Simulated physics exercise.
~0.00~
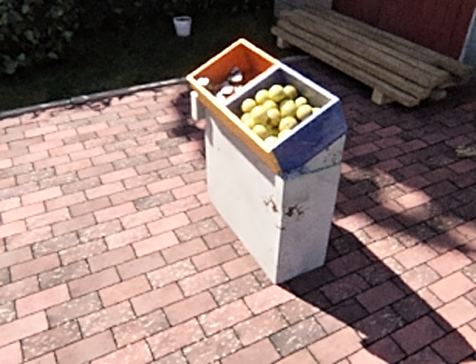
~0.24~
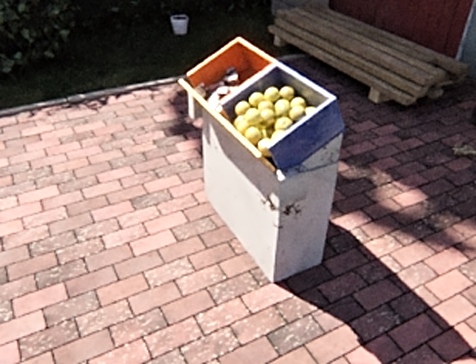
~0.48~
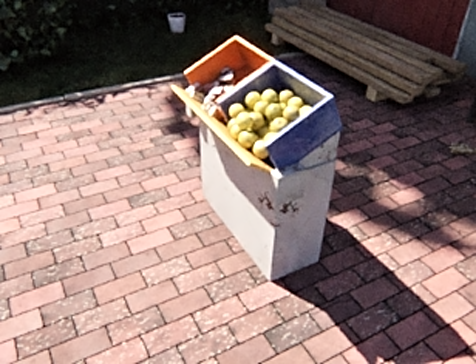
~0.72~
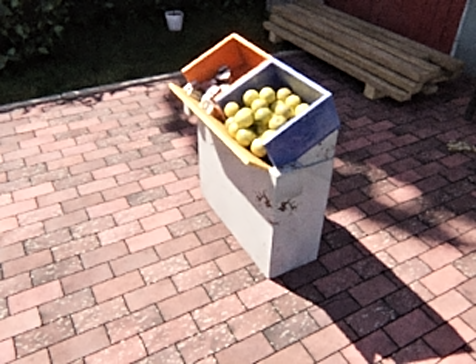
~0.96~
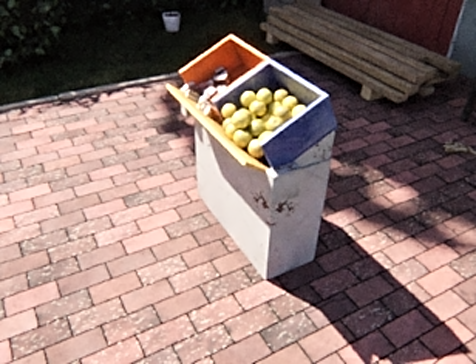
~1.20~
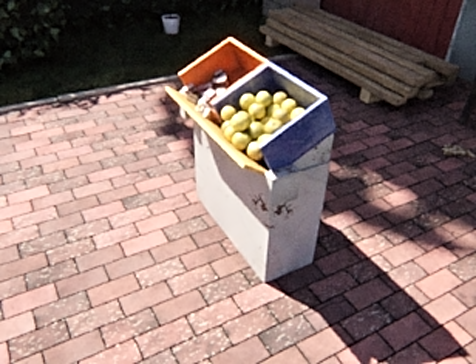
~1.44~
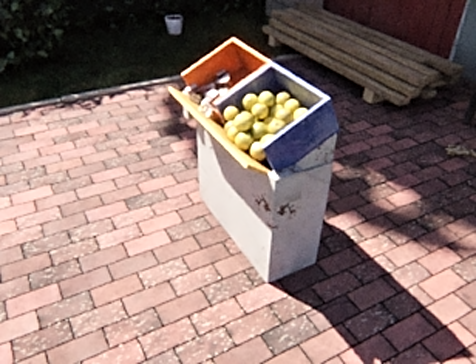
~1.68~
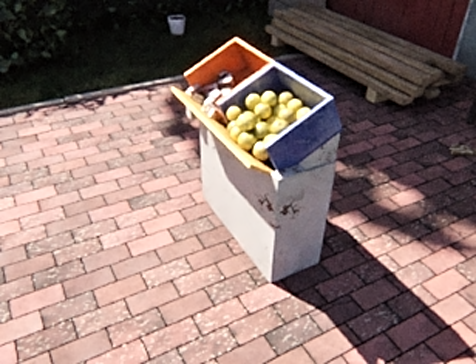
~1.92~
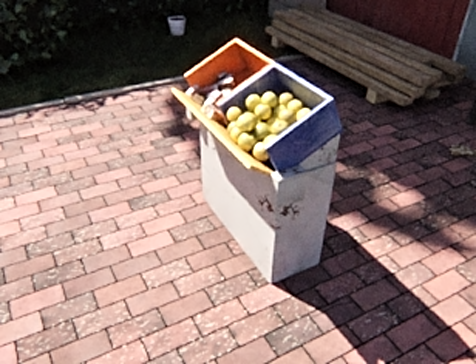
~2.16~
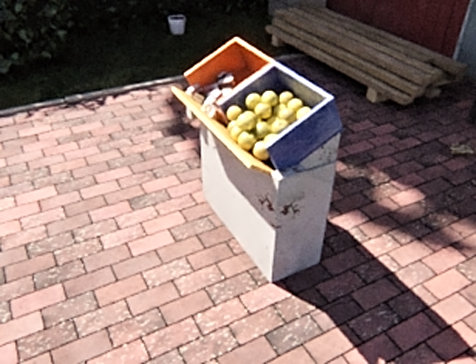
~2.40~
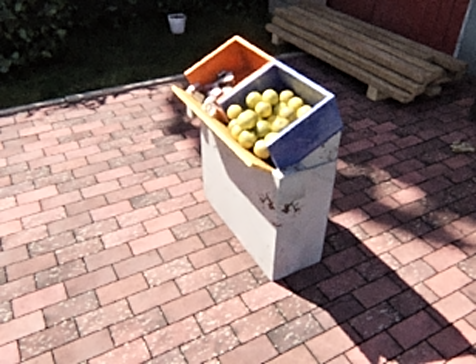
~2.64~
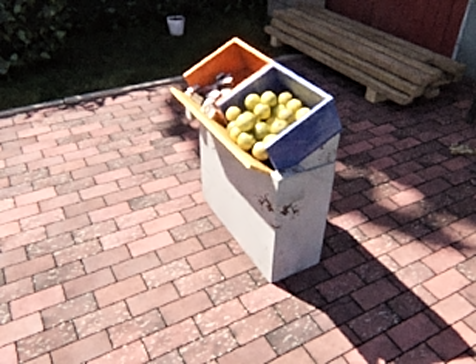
The footage shows a pale stand on sunlit brick paving, holding an orange bin of small items beside a blue bin of yellow apples. The front flap swings open and leans outward, the contents shift slightly toward it and settle, and nothing drops to the ground.
